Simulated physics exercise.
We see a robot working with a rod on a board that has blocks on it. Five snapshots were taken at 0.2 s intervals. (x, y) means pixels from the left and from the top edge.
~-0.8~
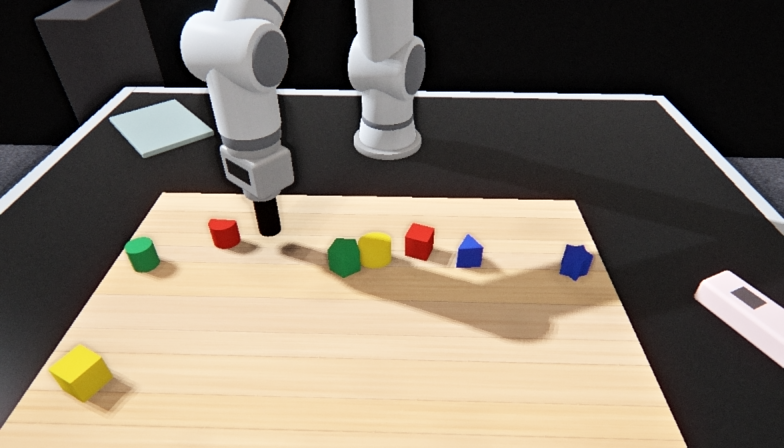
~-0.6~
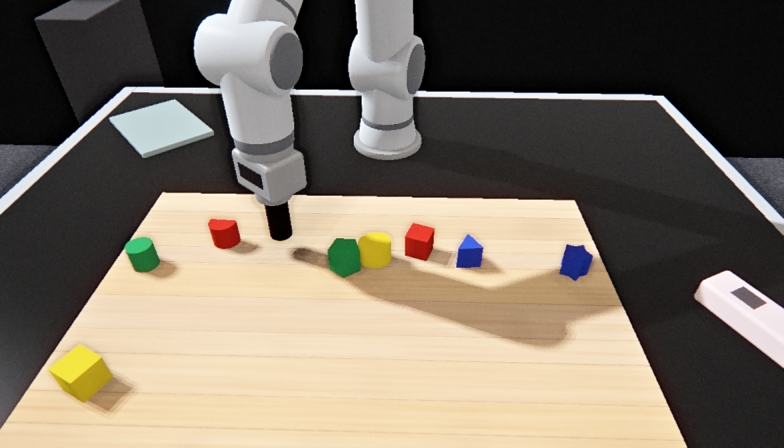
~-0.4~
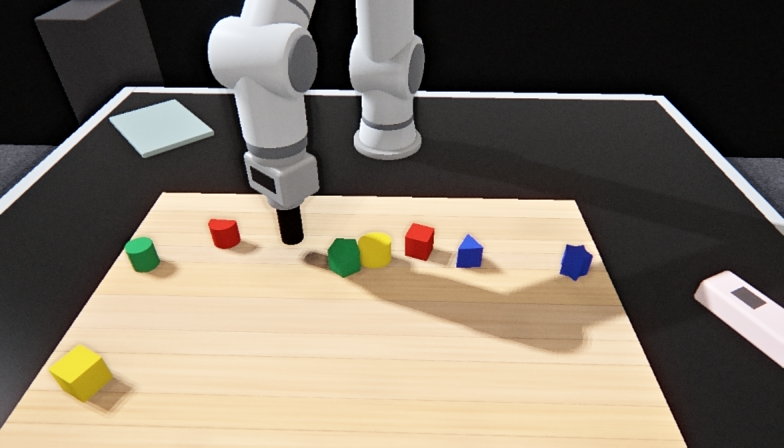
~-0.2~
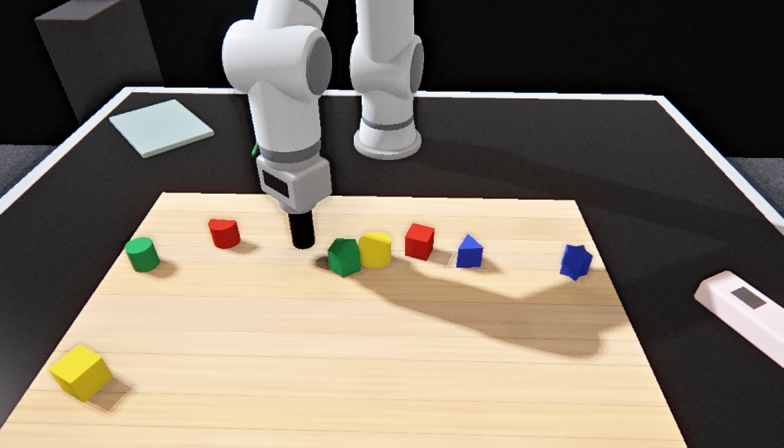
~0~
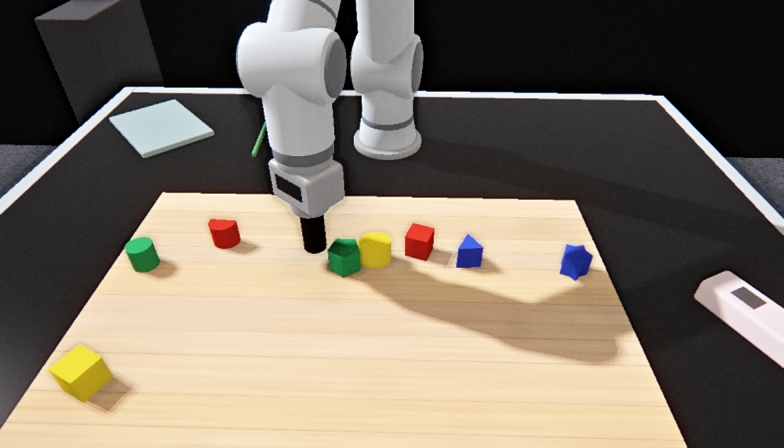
A robot arm moving a black rod rightward across a wooden board toward a green block, while the coloured blocks stay still.
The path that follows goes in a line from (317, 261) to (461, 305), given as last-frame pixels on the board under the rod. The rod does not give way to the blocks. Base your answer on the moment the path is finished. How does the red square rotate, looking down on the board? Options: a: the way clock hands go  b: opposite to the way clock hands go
Letter a.
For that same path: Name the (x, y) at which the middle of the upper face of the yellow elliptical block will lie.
Around pixel (412, 236).
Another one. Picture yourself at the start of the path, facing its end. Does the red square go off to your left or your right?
That block drifts left.
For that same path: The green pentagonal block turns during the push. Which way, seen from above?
The answer is counter-clockwise.
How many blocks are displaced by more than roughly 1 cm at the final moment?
It should be three or more, as far as I can tell.
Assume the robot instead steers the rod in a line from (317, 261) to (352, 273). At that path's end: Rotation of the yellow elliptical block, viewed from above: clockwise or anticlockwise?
Spin direction: Counter-clockwise.
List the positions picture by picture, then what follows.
The first picture shows lower end of the rod (270, 230), tops of blocks, green pentagonal block (344, 247), yellow elliptical block (375, 240), red square (420, 232), blue triangle (470, 243).
The second picture shows rod (282, 234), blocks as before.
The third picture shows rod (293, 238), blocks as before.
The fourth picture shows rod (304, 243), blocks as before.
The fifth picture shows rod (316, 247), green pentagonal block (344, 247), yellow elliptical block (375, 240), red square (420, 232), blue triangle (470, 243).
On the path given first. One third of the way, rod (362, 261); green pentagonal block (388, 254), turned 35° anticlockwise; yellow elliptical block (404, 237), turned 45° anticlockwise; red square (431, 227), turned 15° clockwise.
Two thirds of the way, rod (411, 276); green pentagonal block (433, 257), turned 95° anticlockwise; yellow elliptical block (412, 236), turned 90° anticlockwise; red square (431, 225), turned 30° clockwise.
At the end, rod (463, 290); green pentagonal block (443, 258), turned 135° anticlockwise; yellow elliptical block (412, 236), turned 90° anticlockwise; red square (431, 225), turned 30° clockwise; blue triangle not moved.
